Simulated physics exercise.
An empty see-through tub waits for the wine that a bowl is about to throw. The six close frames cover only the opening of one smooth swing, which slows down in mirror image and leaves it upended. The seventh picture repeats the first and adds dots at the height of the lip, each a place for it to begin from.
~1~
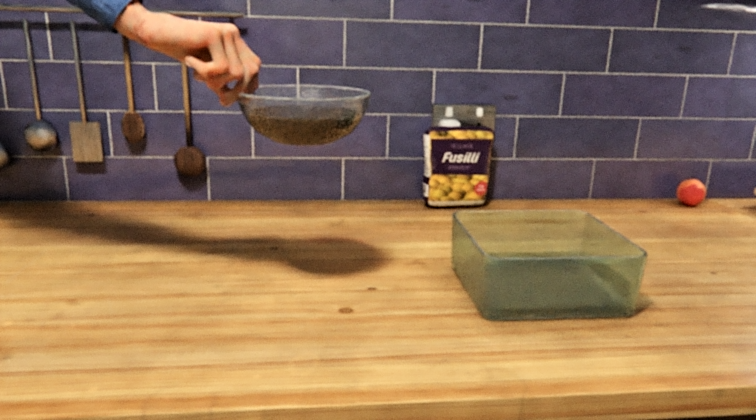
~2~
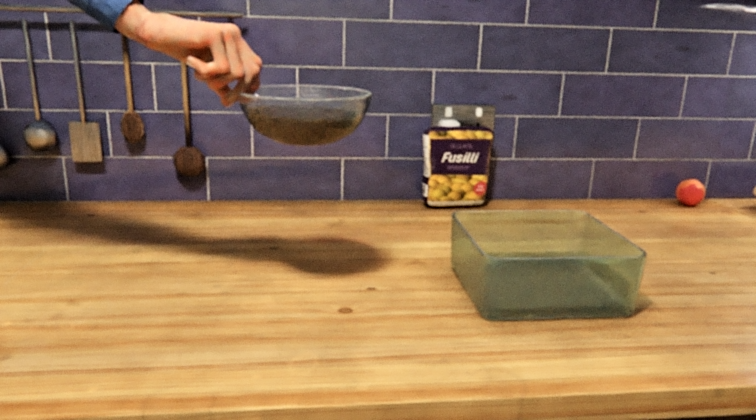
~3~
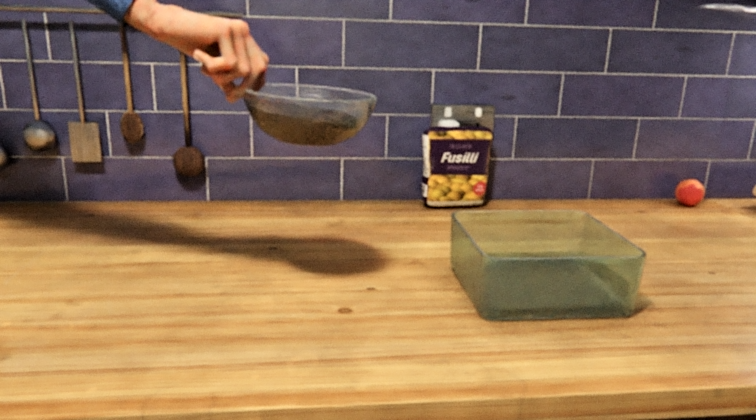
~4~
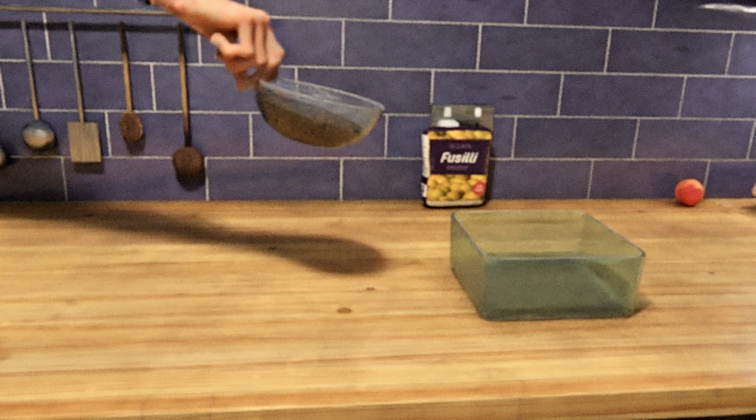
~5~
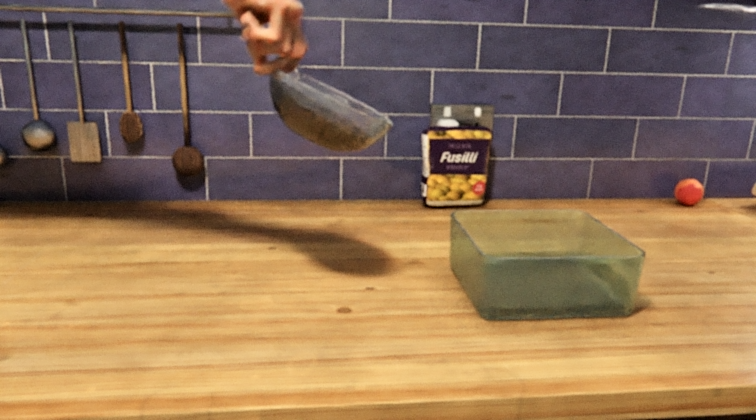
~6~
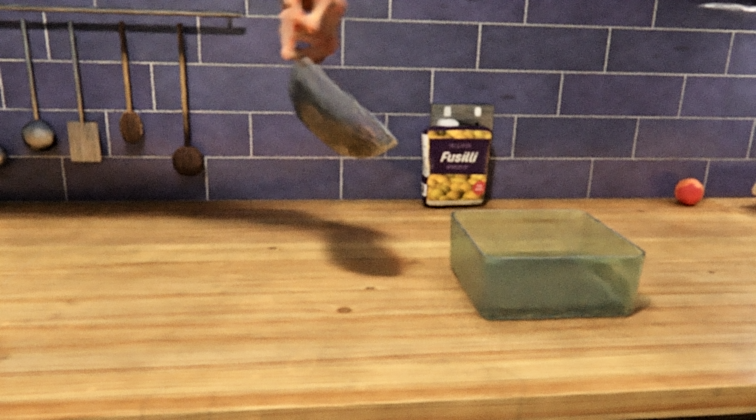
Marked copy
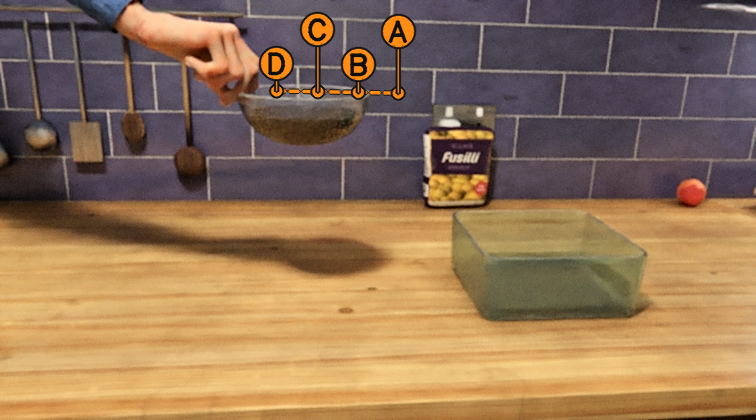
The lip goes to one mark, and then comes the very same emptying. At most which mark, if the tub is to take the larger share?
Go for A.
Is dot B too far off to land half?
Yes.
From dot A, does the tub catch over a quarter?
Yes, clearly.
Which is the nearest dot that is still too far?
That would be B.
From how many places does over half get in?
One of the four.
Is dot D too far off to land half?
Yes, it does.
In orange, A at (398, 93); B at (358, 92); C at (317, 91); D at (276, 91).
For dot A, about 72 % lands in the tub, 10 % falls short and 18 % goes beside or beyond.
For dot B, about 7 % lands in the tub, 90 % falls short and 3 % goes beside or beyond.
For dot C, about 0 % lands in the tub, 99 % falls short.
For dot D, about 0 % lands in the tub, 100 % falls short.
